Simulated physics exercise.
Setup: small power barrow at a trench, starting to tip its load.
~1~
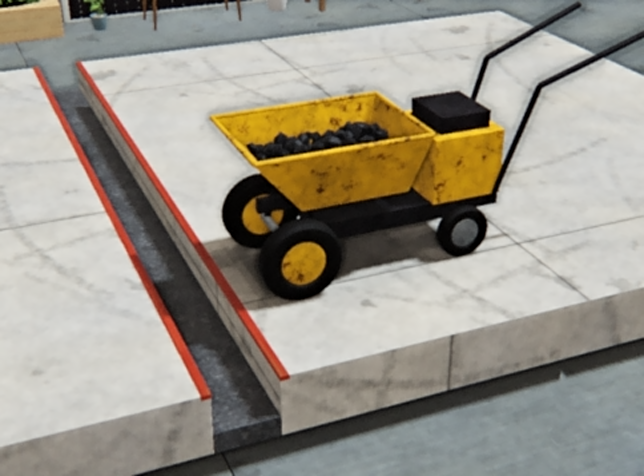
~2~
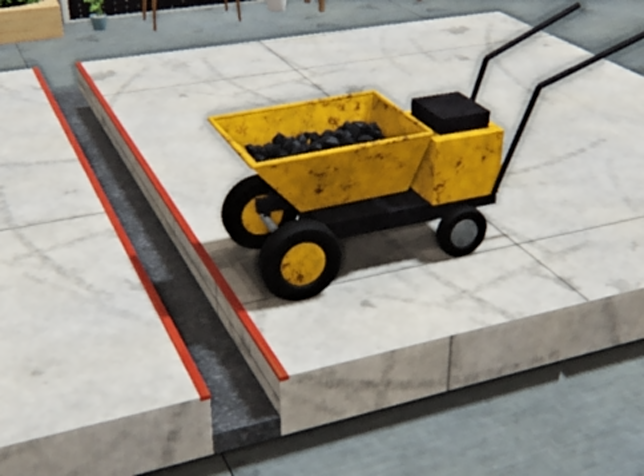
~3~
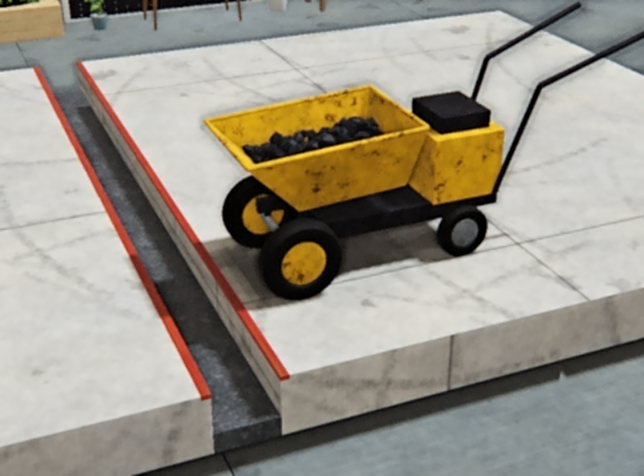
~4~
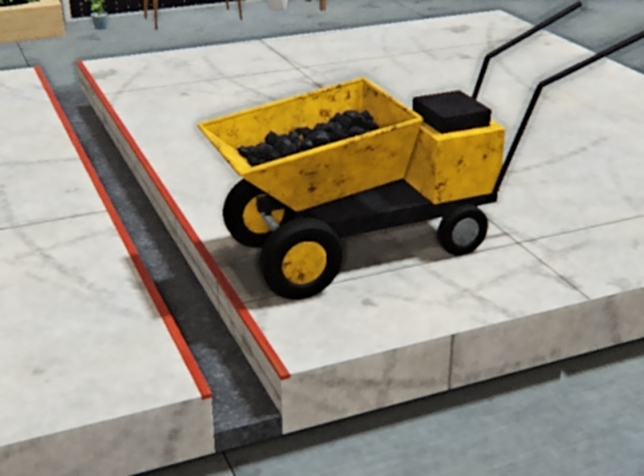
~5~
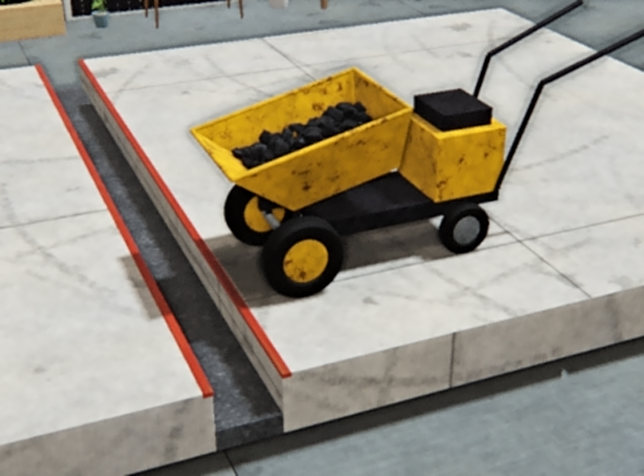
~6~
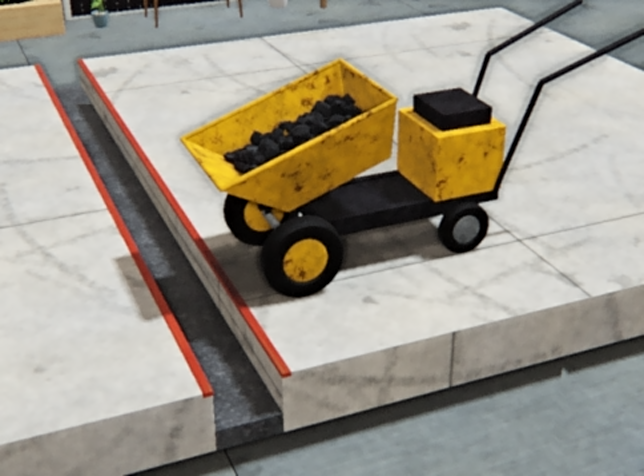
Yellow power barrow standing beside a red-edged trench, its skip of black lumps tilting forward to the left, slightly, then clearly.
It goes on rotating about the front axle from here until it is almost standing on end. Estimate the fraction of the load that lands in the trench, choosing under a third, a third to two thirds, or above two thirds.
The trench receives under a third of the load.
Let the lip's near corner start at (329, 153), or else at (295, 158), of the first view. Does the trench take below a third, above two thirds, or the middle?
So the first position comes out as more than two thirds, the second as more than two thirds.
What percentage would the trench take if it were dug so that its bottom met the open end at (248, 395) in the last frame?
Estimated share: Approx. 10 %.
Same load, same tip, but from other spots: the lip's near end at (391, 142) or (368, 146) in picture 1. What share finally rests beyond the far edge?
That works out to 0 per cent for the first position and 0 per cent for the second.
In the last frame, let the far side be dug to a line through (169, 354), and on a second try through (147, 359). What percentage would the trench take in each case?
I'd expect close to 60 in a hundred and then close to 90 in a hundred.
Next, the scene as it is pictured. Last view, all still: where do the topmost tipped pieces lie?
Roughly (135, 265).
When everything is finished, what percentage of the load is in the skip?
I'd say around 20 per cent.
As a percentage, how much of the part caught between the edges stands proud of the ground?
Around 20 per cent.
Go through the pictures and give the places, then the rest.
Lip of the skip near (254, 165), level; top of the load near (331, 142), lumps of coal; first edge of the trench near (259, 336); far edge near (184, 353), the trench over half as wide as the skip, and about half as deep as wide, in the first frame.
Lip of the skip near (252, 167), level; top of the load near (334, 152), in the second frame.
Lip of the skip near (248, 169), tipped barely; top of the load near (346, 142), in the third frame.
Lip of the skip near (240, 174), tipped a little; top of the load near (340, 138), in the fourth frame.
Lip of the skip near (232, 180), tipped a little; top of the load near (349, 125), in the fifth frame.
Lip of the skip near (221, 190), tipped clearly; top of the load near (338, 119); first edge of the trench near (261, 333); far edge near (186, 350), in the sixth frame.
Shortly afterwards, skip tipped steeply; the whole lot in the skip.
Next, skip tipped steeply; the bulk in the skip; only a few in or heaped over the trench; a little beyond it; only a few falling.
Some moments later, skip tipped right over; near a quarter in the skip; a little in or heaped over the trench; near two thirds beyond it.
In the end, skip tipped right over; near a quarter in the skip; a little in or heaped over the trench; near two thirds beyond it.
